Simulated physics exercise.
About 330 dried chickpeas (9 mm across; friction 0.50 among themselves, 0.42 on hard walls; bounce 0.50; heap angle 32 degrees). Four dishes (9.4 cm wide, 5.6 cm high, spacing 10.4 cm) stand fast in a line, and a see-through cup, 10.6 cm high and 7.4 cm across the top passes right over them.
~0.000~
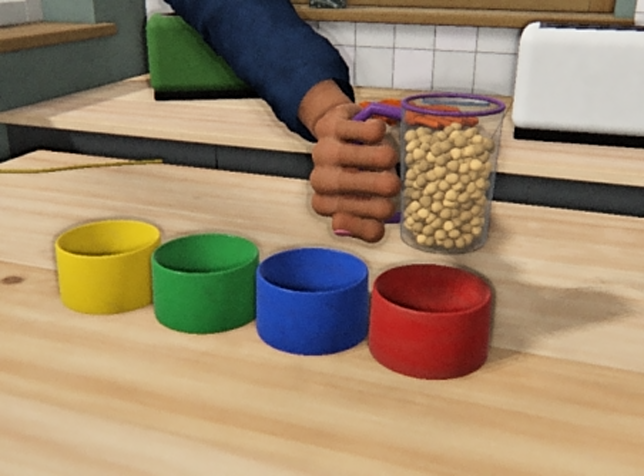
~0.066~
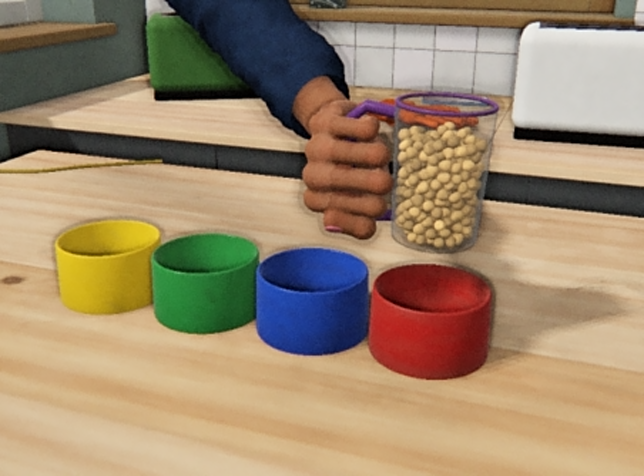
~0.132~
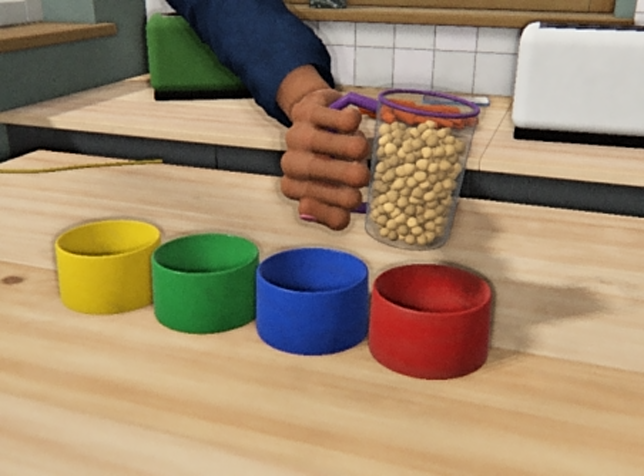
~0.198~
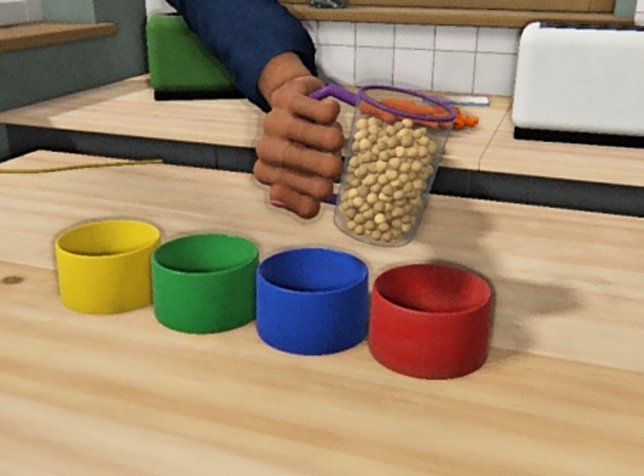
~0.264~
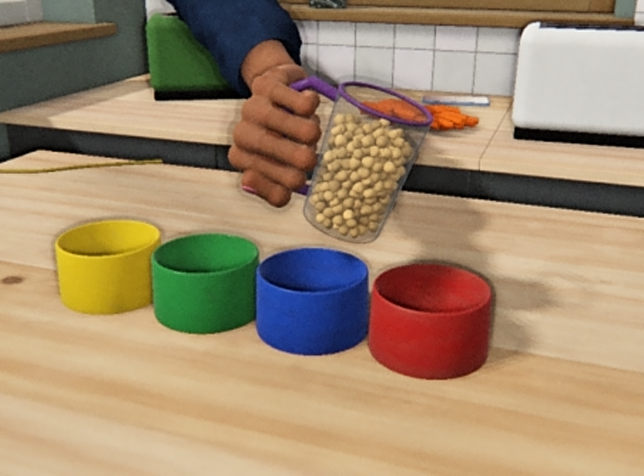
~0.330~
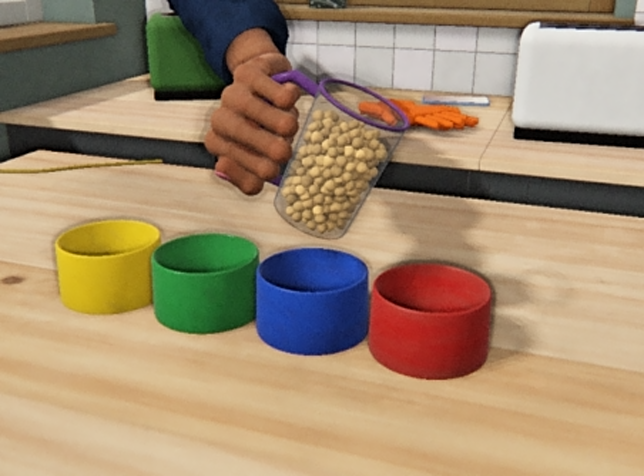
In the video, a hand holds a clear cup of chickpeas by its purple handle above a row of yellow, green, blue and red dishes, moving it left while gradually tilting it clockwise, its rim leaning to the right.
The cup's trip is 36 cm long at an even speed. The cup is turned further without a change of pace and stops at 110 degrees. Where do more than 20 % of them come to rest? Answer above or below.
Red dish: Below; blue dish: Below; green dish: Below; yellow dish: Above; on the counter: Below.
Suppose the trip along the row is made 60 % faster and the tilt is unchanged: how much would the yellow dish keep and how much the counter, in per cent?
Yellow 90; counter 0.
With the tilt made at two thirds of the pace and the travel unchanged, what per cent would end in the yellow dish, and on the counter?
Yellow 100; counter 0.
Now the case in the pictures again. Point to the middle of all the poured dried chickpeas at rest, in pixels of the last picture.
Around (122, 268).
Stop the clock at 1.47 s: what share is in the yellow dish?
Some 25 per cent.
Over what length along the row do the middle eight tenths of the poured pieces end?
About 6 cm.
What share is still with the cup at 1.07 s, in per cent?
Some 100 per cent of the load.
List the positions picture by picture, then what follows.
The first picture shows cup at (448, 173), tilt 0 degrees, lip at (503, 108), moved 0.0 cm; middle of the pieces at (451, 187); red dish at (432, 288); blue dish at (313, 270); green dish at (206, 253); yellow dish at (109, 238).
The second picture shows cup at (440, 173), tilt 2 degrees, lip at (497, 109), moved 0.6 cm; middle of the pieces at (442, 186).
The third picture shows cup at (417, 170), tilt 7 degrees, lip at (478, 113), moved 2.4 cm; middle of the pieces at (418, 184).
The fourth picture shows cup at (390, 167), tilt 13 degrees, lip at (454, 117), moved 4.6 cm; middle of the pieces at (390, 181).
The fifth picture shows cup at (363, 165), tilt 19 degrees, lip at (430, 122), moved 6.8 cm; middle of the pieces at (362, 178).
The sixth picture shows cup at (337, 162), tilt 25 degrees, lip at (406, 128), moved 9.0 cm; middle of the pieces at (335, 175); red dish at (432, 288); blue dish at (313, 270); green dish at (206, 253); yellow dish at (109, 238). The cup turns about 90 degrees a second and travels 33 cm a second.
Then, at 0.77 s, tilt 65 degrees; cup holds 100 %.
Then, at 1.07 s, tilt 93 degrees; cup holds 100 %.
After 1.47 s, tilt 110 degrees; cup holds 70 %, yellow 25 %.
At rest (3.0 s), red 0 %, blue 0 %, green 0 %, yellow 90 %, counter 5 %.
